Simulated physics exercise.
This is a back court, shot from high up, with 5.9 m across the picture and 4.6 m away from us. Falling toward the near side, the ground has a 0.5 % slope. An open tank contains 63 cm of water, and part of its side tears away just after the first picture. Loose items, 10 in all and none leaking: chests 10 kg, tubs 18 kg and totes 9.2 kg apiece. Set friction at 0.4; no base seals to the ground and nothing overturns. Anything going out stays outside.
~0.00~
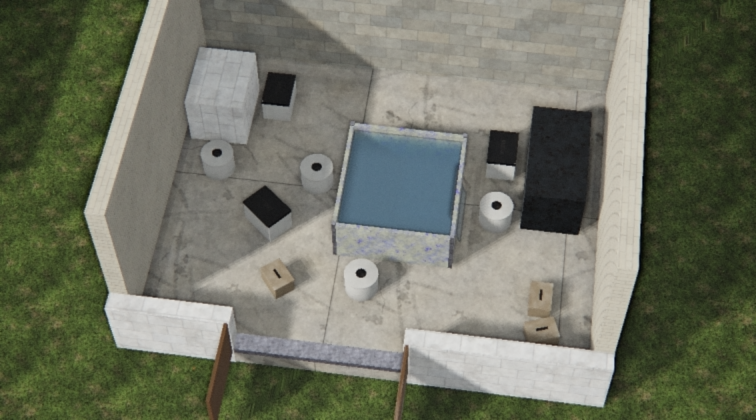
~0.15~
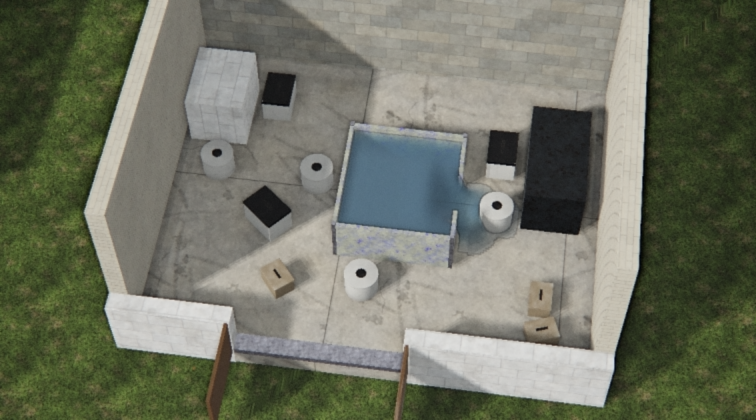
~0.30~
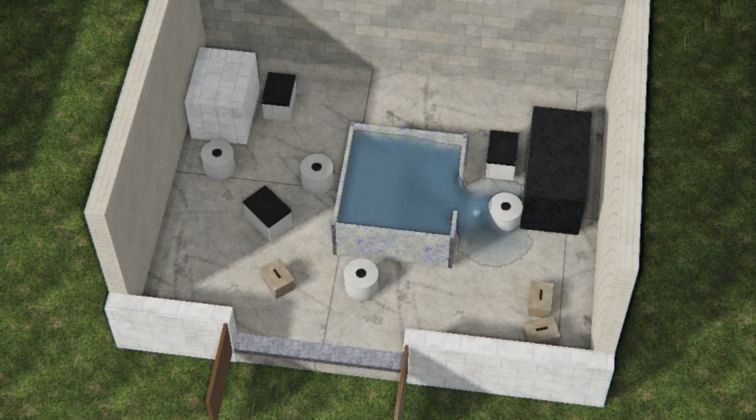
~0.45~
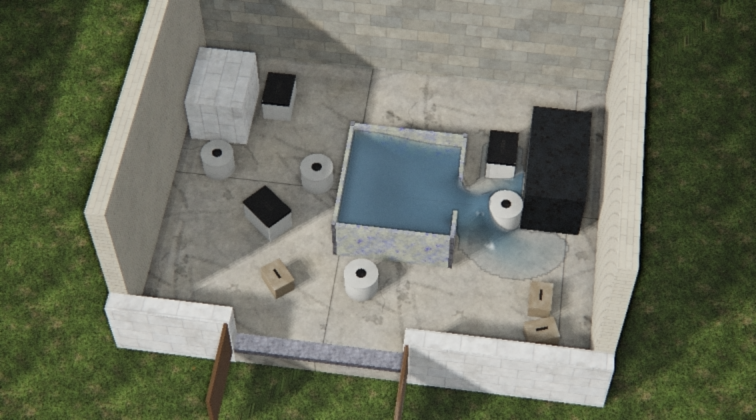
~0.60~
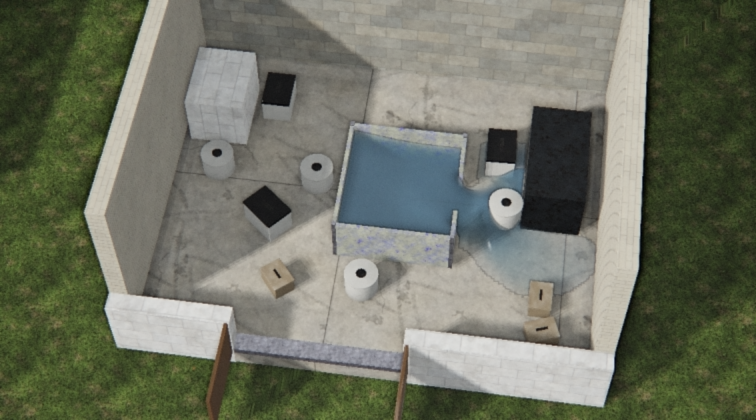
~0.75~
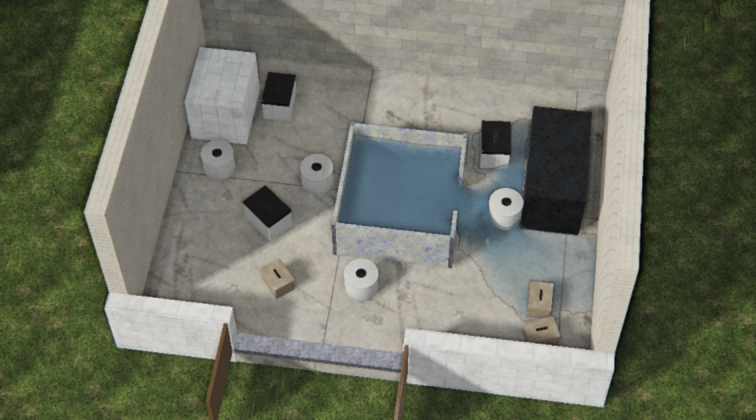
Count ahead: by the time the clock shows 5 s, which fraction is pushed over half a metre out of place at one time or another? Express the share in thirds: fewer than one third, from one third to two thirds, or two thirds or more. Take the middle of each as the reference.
A person watching would say a good number, a third to two thirds.
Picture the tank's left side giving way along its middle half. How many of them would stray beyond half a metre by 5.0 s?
In that case the number is 5.
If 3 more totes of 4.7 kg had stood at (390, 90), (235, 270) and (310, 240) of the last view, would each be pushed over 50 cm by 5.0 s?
Reading them off in order: Clears the mark, not beyond, not beyond.
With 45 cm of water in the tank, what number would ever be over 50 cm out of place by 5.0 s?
That would give 4.
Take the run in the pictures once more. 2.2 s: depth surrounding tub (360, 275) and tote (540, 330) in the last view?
About 0 and 23 cm.
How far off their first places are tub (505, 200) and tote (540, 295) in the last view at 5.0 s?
In turn: 120 cm, 250 cm.
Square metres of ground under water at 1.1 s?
Wet: Near 7.5 m2.
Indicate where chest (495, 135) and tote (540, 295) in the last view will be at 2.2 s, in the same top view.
I'd say close to (392, 73) and close to (576, 334).
After 1.1 s 1 of 10 are over 50 cm from their spots; 1 afloat.
After 2.2 s 3 of 10 are over 50 cm from their spots; 2 afloat.
After 3.5 s 4 of 10 are over 50 cm from their spots; 2 afloat.
After 5.0 s 4 of 10 are over 50 cm from their spots, and 4 have been at some point; 0 afloat.
